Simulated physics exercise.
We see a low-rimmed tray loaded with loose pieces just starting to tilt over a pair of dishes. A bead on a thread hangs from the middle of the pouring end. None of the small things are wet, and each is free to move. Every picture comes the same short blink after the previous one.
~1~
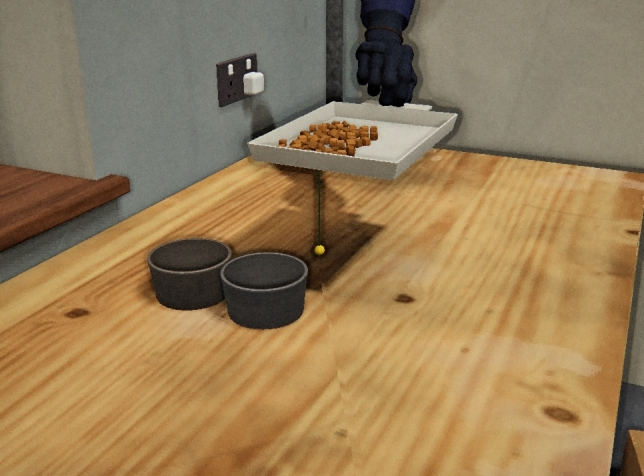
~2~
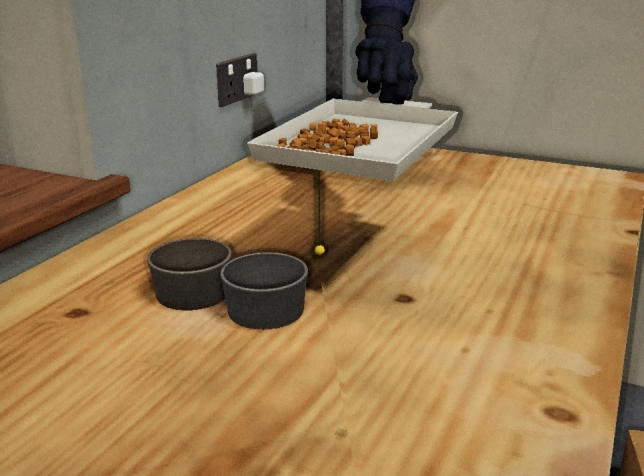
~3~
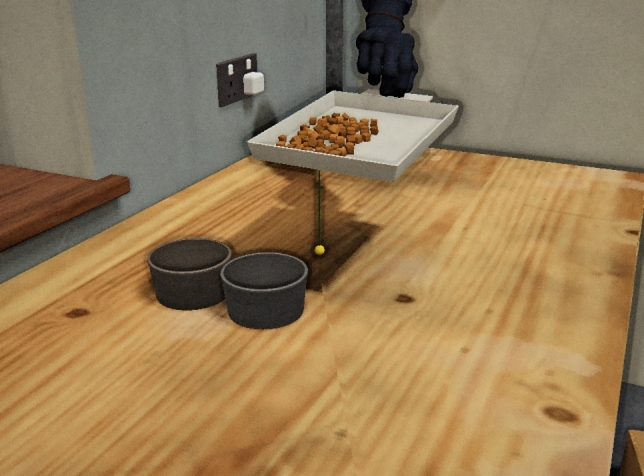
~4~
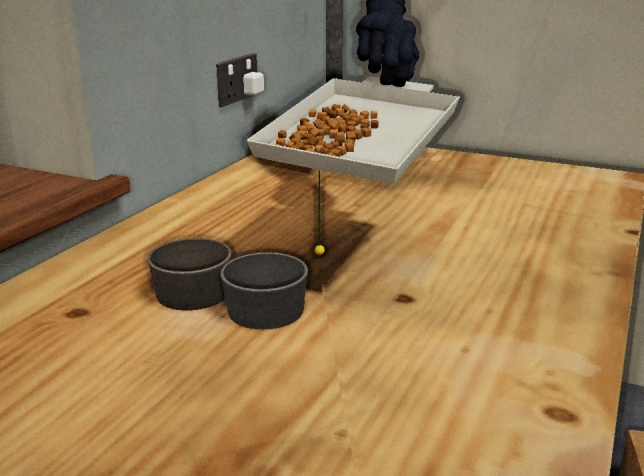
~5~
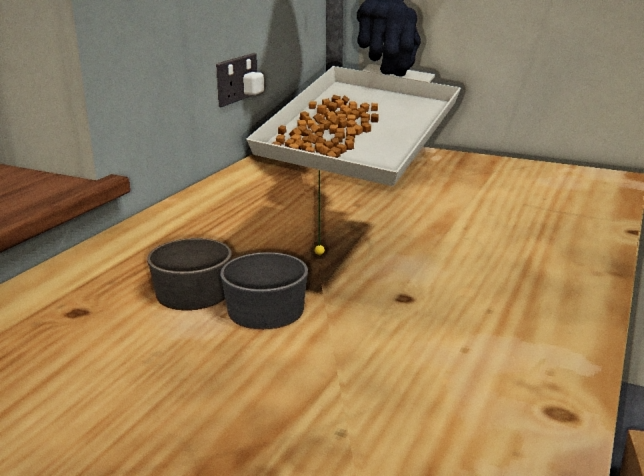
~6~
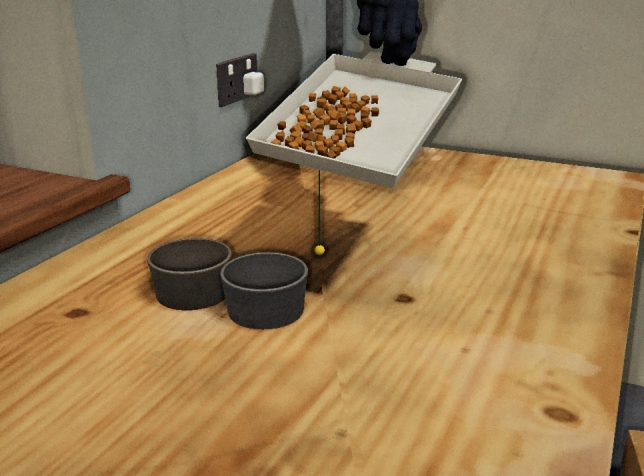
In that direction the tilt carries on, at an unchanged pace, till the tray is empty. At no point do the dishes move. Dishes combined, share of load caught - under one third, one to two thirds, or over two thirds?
Below a third.
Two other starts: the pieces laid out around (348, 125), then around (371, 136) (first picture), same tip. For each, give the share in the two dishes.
About 0 % and 0 %.
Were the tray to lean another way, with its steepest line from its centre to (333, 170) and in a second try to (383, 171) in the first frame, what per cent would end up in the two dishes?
I'd say roughly 20 percent with the first slope, 0 percent with the other.
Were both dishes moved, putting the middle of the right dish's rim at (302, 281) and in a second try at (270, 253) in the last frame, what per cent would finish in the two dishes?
30% for the first placement, 0% for the second.
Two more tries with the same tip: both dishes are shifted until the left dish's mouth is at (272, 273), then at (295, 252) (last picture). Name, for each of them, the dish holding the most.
In the first try it is the one to the right, in the second it is the one to the right.
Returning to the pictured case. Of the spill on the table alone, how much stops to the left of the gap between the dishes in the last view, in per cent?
I'd say some 10 in a hundred.
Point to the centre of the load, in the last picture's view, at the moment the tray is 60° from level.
In the last view the centre sits at roughly (347, 148).
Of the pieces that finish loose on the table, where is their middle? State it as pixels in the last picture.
Near (355, 349).
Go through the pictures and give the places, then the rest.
In the first frame, corners of the pouring end at (253, 142) and (394, 161), level; middle of the load at (325, 140), brown sugar cubes; left dish at (167, 287); right dish at (244, 305); bead on its thread at (320, 250).
In the second frame, corners of the pouring end at (253, 142) and (394, 162), level; middle of the load at (325, 139).
In the third frame, corners of the pouring end at (253, 141) and (394, 163), tipped barely, lowest at the right corner; middle of the load at (325, 135).
In the fourth frame, corners of the pouring end at (253, 139) and (394, 166), tipped a little, lowest at the right corner; middle of the load at (325, 130).
In the fifth frame, corners of the pouring end at (253, 138) and (394, 169), tipped a little, lowest at the right corner; middle of the load at (325, 125).
In the sixth frame, corners of the pouring end at (252, 137) and (394, 172), tipped clearly, lowest at the right corner; middle of the load at (325, 120); left dish at (167, 287); right dish at (244, 305).
Soon after the last picture, tray tipped steeply; all on the tray.
A little later, tray tipped right over; nearly all on the tray; a stray few outside both.
Later still, tray tipped past a quarter turn; a stray few in the right dish; nearly all outside both.
At rest, tray tipped past a quarter turn; a stray few in the right dish; none in the left dish; nearly all outside both.
